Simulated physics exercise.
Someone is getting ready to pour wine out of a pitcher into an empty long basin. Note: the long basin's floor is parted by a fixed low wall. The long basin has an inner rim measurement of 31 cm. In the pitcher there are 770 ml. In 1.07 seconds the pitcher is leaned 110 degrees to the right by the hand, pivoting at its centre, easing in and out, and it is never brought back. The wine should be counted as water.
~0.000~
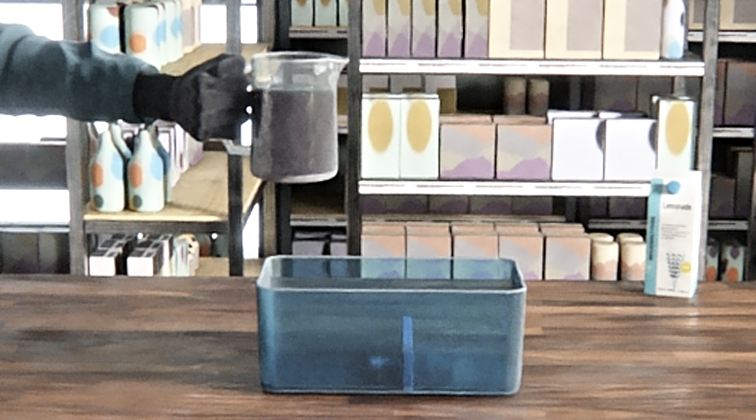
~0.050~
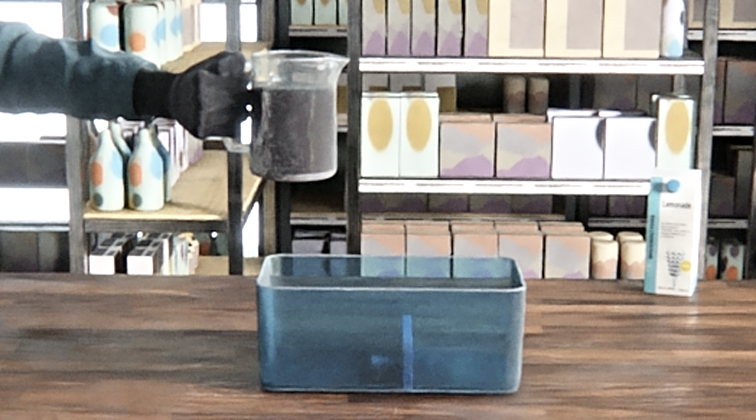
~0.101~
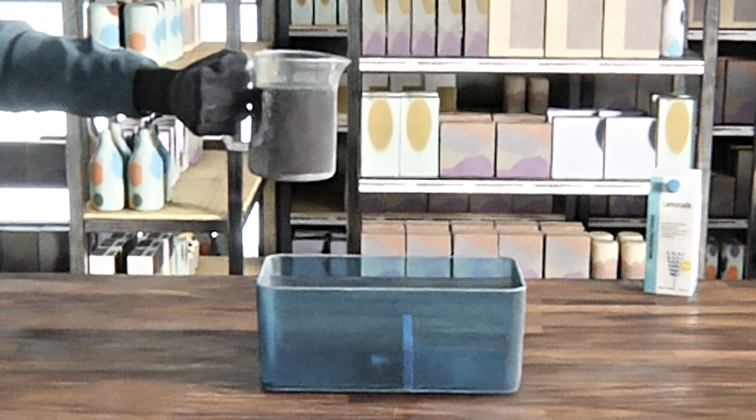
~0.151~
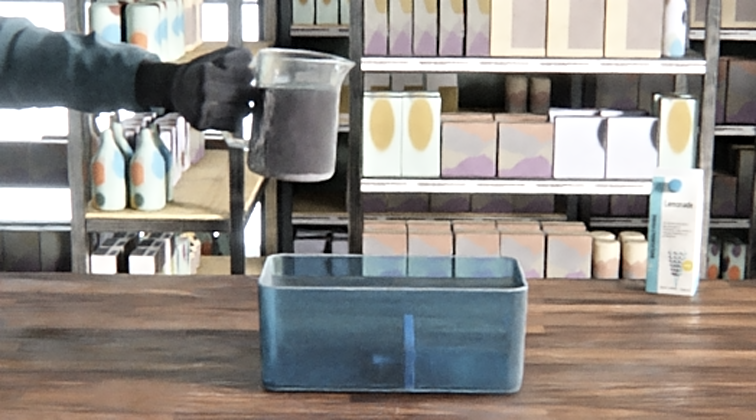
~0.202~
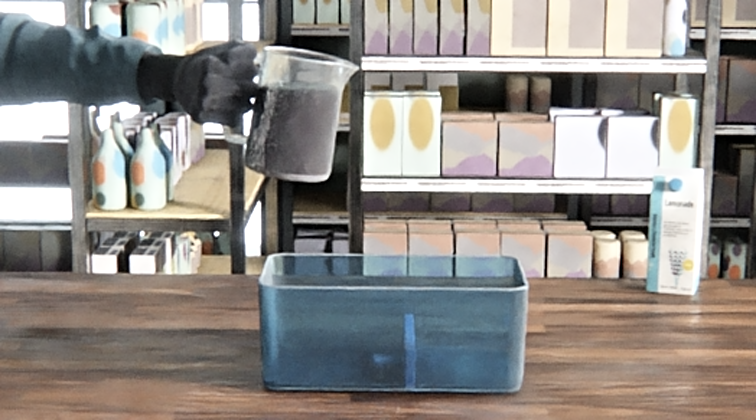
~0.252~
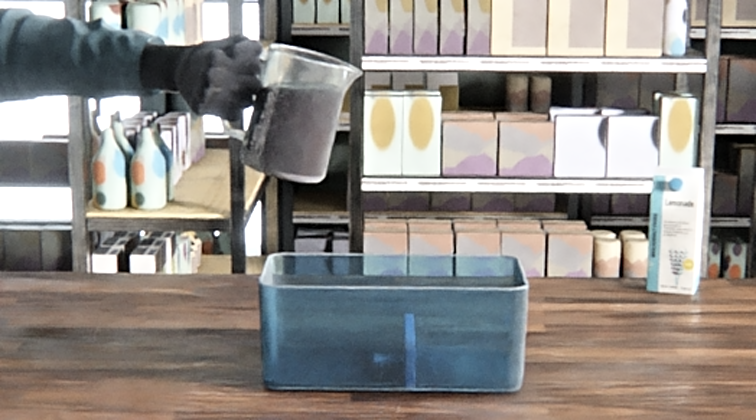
In a shop, a gloved hand slowly tilts a pitcher of dark liquid to the right.
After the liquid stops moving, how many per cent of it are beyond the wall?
About 81 per cent.
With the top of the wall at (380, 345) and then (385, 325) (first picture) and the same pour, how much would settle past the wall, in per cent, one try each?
In order, 90 and 95 per cent.
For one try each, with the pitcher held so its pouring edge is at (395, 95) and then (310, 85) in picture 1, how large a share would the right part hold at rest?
Result: 85 per cent, then 5 per cent.
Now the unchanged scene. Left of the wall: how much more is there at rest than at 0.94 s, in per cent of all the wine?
Around 16 in a hundred.
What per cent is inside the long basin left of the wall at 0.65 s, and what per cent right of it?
Lab note: Left near 0 %, right near 0.
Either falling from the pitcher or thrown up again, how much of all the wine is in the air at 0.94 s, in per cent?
About 30 percent.
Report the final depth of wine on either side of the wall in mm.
I'd expect close to 4 mm on the left and close to 32 mm on the right.
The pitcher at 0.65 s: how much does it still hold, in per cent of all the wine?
About 90 percent.
After 0.65 s the tilt is 73° and 90 per cent is still to pour, 0 is left of the wall and 0 right of it.
After 0.94 s the tilt is 106° and 35 per cent is still to pour, 1 is left of the wall and 34 right of it.
After 1.24 s the tilt is 110° and 3 per cent is still to pour, 11 is left of the wall and 77 right of it.
After 1.57 s the tilt is 110° and 0 per cent is still to pour, 17 is left of the wall and 81 right of it.
In the end 17 per cent lies left of the wall, 81 right of it and 2 outside.
